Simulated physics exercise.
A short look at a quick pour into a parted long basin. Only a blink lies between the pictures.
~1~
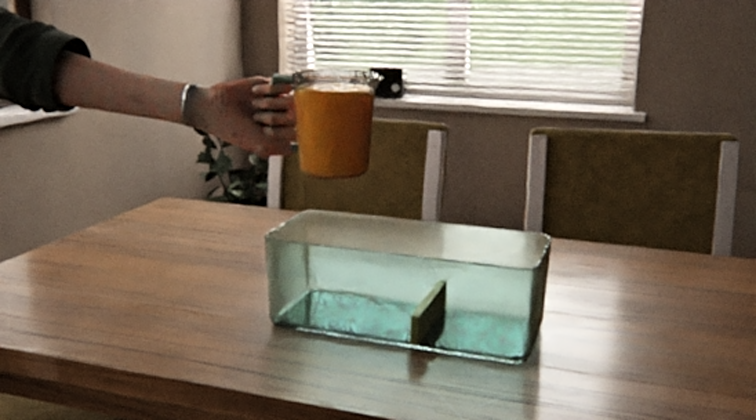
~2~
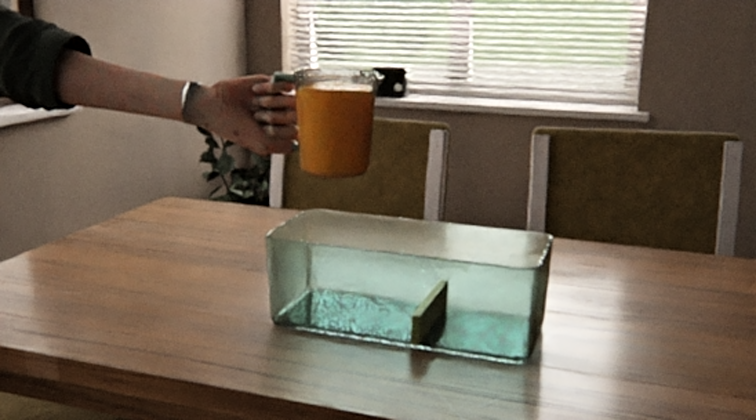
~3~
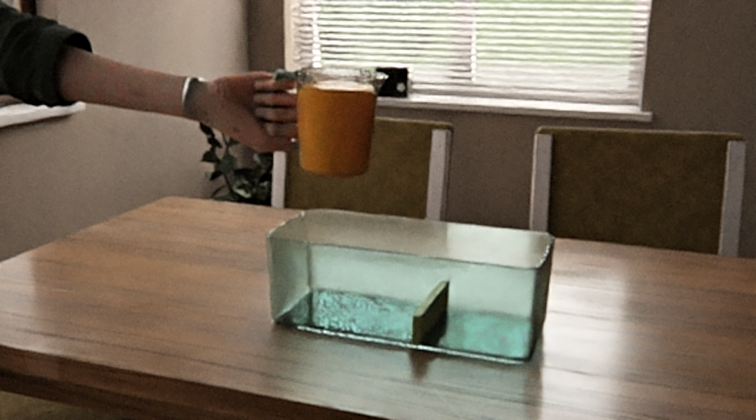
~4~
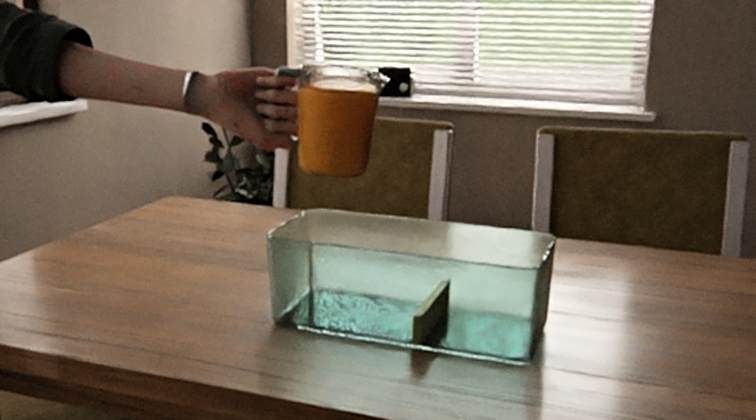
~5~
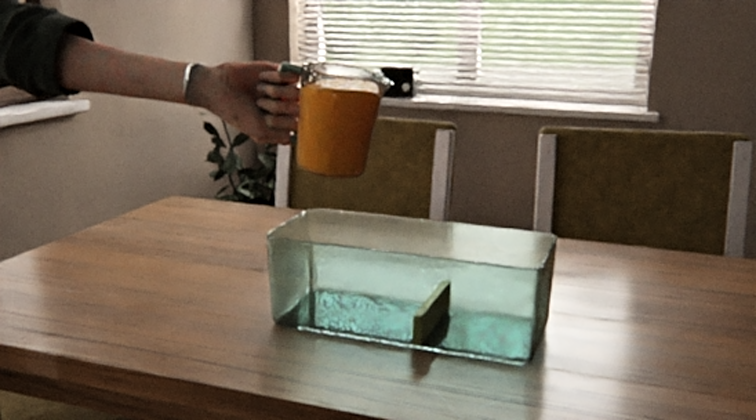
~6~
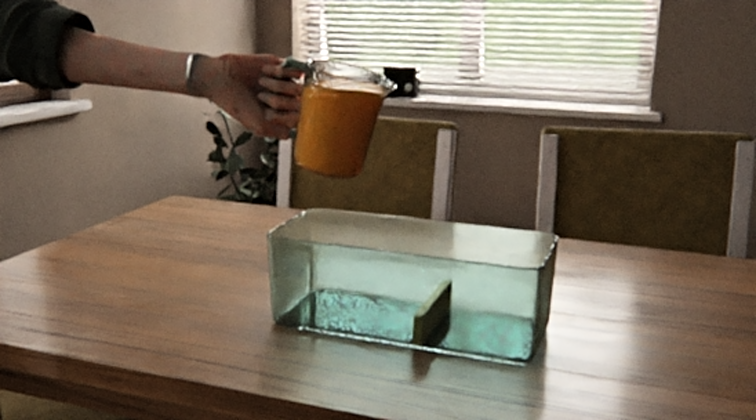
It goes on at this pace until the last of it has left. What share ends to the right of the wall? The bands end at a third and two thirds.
The share right of the wall is between a third and two thirds.
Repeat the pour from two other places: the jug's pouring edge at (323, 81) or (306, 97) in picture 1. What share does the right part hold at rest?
Near 10 % and 10 %.
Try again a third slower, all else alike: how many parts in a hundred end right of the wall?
Close to 65 per cent.
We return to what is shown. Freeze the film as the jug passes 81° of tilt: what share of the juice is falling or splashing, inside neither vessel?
It comes to 20 per cent or so.
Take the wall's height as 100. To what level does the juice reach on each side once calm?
Left about 30, right about 50.
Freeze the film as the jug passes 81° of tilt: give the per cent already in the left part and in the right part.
Some 0 per cent left and 5 right.
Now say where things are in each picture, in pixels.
In the first frame, it leans 0°; its right rim is at (382, 77); the juice meets the walls at (302, 87) and (373, 90); the long basin's rim runs from (286, 224) to (545, 253); the wall's top is at (430, 298).
In the second frame, it leans 1°; its right rim is at (384, 77); the juice meets the walls at (303, 86) and (374, 90).
In the third frame, it leans 2°; its right rim is at (386, 77); the juice meets the walls at (304, 84) and (376, 90).
In the fourth frame, it leans 5°; its right rim is at (389, 80); the juice meets the walls at (307, 83) and (378, 90).
In the fifth frame, it leans 9°; its right rim is at (392, 83); the juice meets the walls at (309, 82) and (381, 91).
In the sixth frame, it leans 13°; its right rim is at (395, 87); the juice meets the walls at (311, 83) and (386, 91).
A moment on, the jug is tipped on its side and 73 per cent is still to pour, 0 is left of the wall and 6 right of it.
Next, the jug is tipped right over and 13 per cent is still to pour, 25 is left of the wall and 45 right of it.
Then the jug is tipped right over and 0 per cent is still to pour, 48 is left of the wall and 49 right of it.
Later the jug is tipped right over and 0 per cent is still to pour, 48 is left of the wall and 50 right of it.
In the end 48 per cent lies left of the wall, 50 right of it and 1 outside.
